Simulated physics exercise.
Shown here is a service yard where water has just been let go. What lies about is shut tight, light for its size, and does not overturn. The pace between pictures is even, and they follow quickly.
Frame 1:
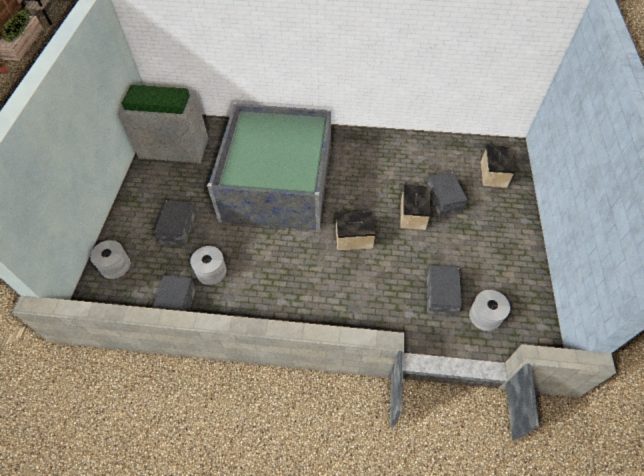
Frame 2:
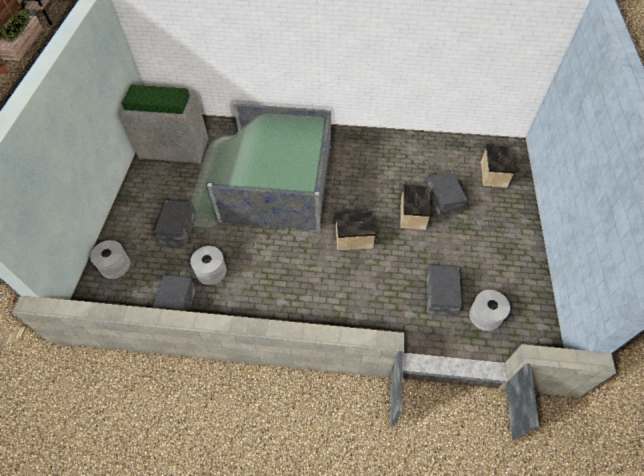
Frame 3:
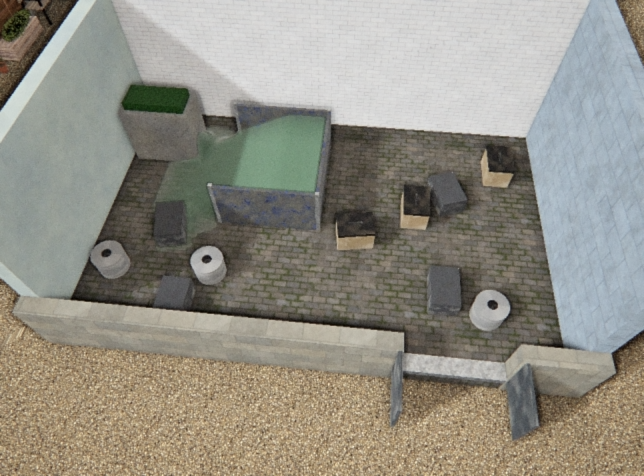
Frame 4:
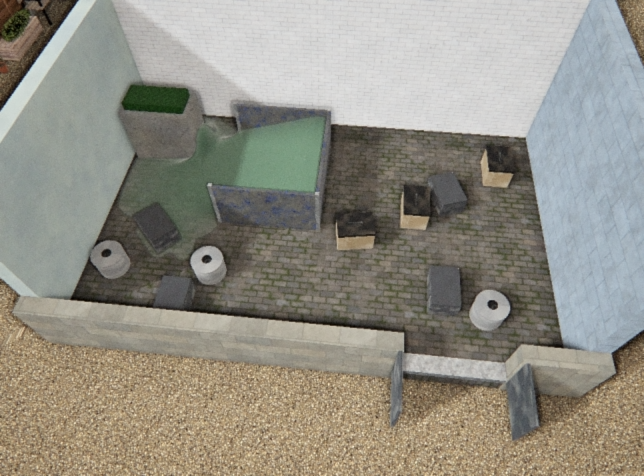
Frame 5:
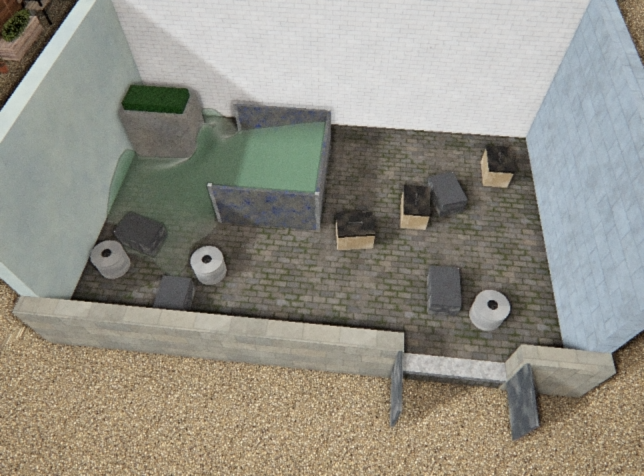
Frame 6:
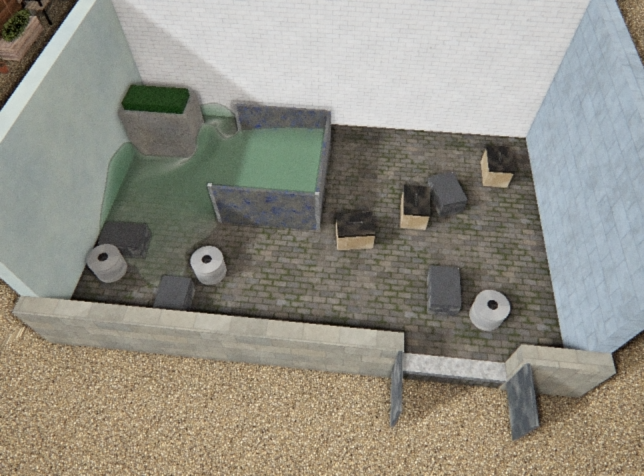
Green water pouring from the open left side of a walled tank, spreading across a brick yard and pushing a dark crate toward a grey tub.
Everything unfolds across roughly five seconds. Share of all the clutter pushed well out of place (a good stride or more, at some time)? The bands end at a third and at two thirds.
The portion moved well away reaches the top third.
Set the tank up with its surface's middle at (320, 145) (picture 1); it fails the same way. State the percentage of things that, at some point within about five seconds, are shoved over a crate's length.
Estimate: Some 80 per cent of them.
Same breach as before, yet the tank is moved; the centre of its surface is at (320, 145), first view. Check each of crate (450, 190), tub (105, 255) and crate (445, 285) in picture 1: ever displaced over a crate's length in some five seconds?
Well, the first one didn't get far, the second got driven a long way, and the third got driven a long way.
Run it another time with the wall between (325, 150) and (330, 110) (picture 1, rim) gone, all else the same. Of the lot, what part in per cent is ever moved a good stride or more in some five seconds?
Estimate: Roughly 50 per cent.
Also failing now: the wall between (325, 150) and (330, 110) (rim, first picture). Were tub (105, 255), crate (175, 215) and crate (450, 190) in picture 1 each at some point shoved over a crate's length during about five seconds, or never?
In that order: No, never so far, pushed that far.
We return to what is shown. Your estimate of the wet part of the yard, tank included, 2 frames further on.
I'd put it at some 30 per cent.
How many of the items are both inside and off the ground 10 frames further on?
It adds up to 2.
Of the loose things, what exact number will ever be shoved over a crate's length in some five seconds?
8.
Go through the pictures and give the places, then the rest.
In the first picture, a crate at (173, 217), on the bottom; a tub at (107, 253) rests on the ground; 0 of 10 have shifted.
In the second picture, a crate at (173, 217) rests on the ground; a tub at (107, 253) rests on the ground; 0 of 10 have shifted.
In the third picture, a crate at (169, 218), on the bottom, close to its start; a tub at (107, 253), on the bottom; 1 of 10 have shifted.
In the fourth picture, a crate at (154, 222) rests on the ground, close to its start; a tub at (107, 253), on the bottom; 1 of 10 have shifted.
In the fifth picture, a crate at (138, 228), on the bottom, a stride from its start; a tub at (107, 253), on the bottom; 1 of 10 have shifted.
In the sixth picture, a crate at (122, 234) rests on the ground, a stride from its start; a tub at (103, 257) rests on the ground, close to its start; 2 of 10 have shifted.
A moment on, 1 of 10 are well off their spots; 0 afloat.
Next, 3 of 10 are well off their spots; 2 afloat.
Later, 4 of 10 are well off their spots; 3 afloat.
In the end, 8 of 10 are well off their spots, and 8 have been at some point; 10 afloat.
